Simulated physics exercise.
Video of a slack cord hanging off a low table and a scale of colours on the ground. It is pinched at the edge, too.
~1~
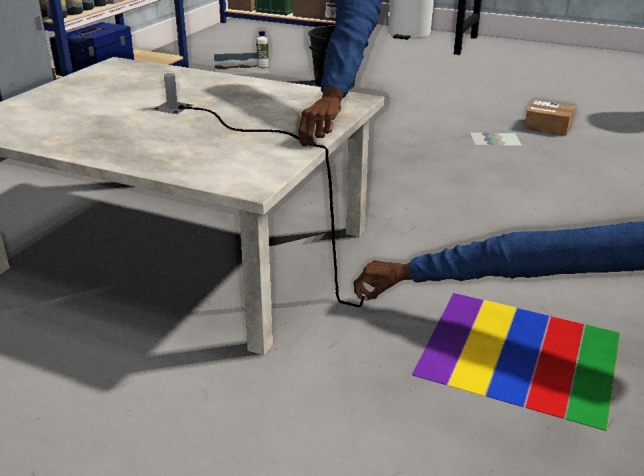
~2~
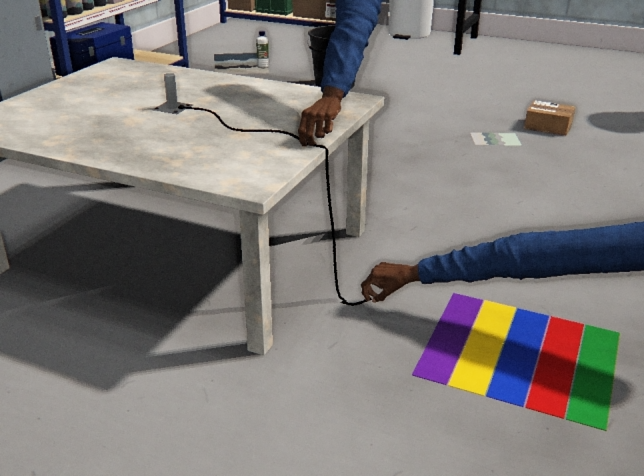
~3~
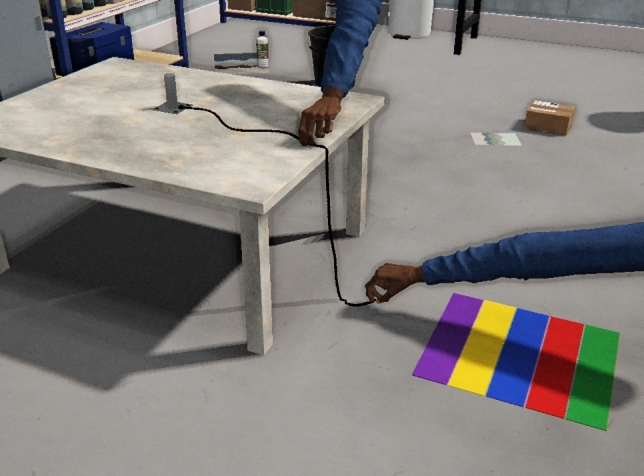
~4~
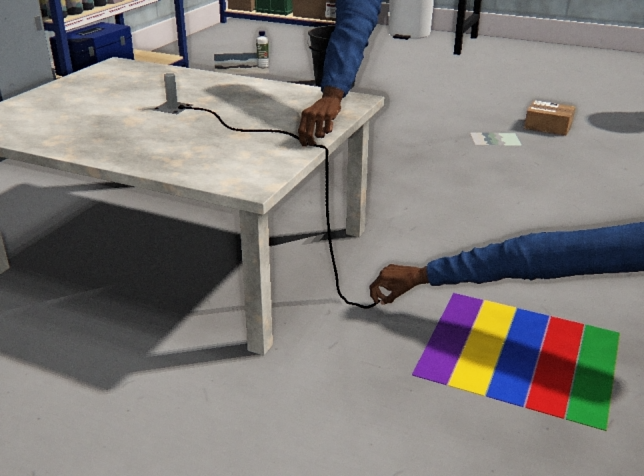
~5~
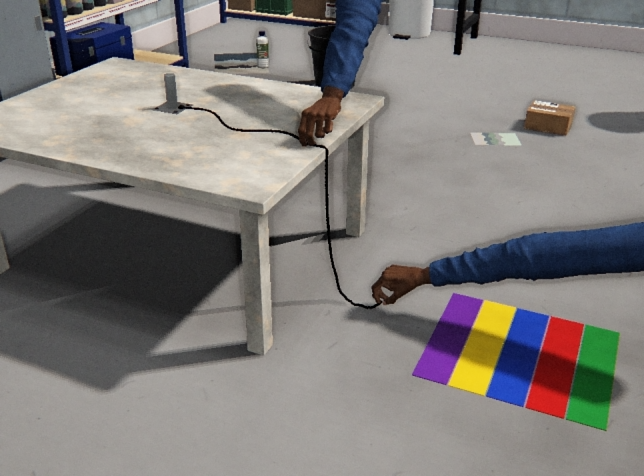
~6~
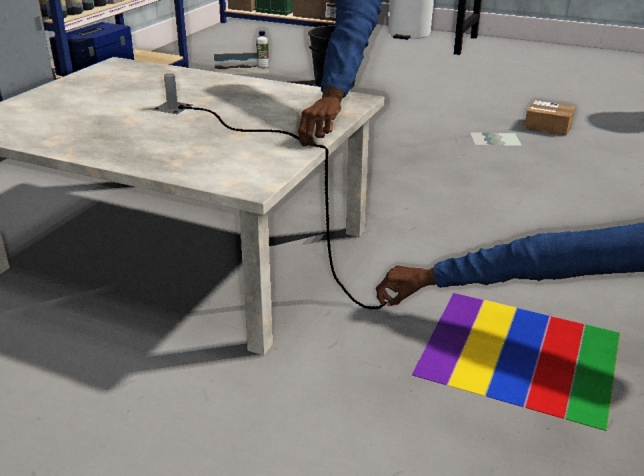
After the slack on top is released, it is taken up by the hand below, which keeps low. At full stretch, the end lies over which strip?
Over the yellow strip.
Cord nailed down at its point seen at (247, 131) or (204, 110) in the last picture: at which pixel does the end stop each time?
Around (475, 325), then around (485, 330).
Early on, end near (423, 312); short of the strips.
Midway, end near (464, 322); over purple.
At the end of the slack, end near (489, 329); over yellow. It halts on the yellow strip.
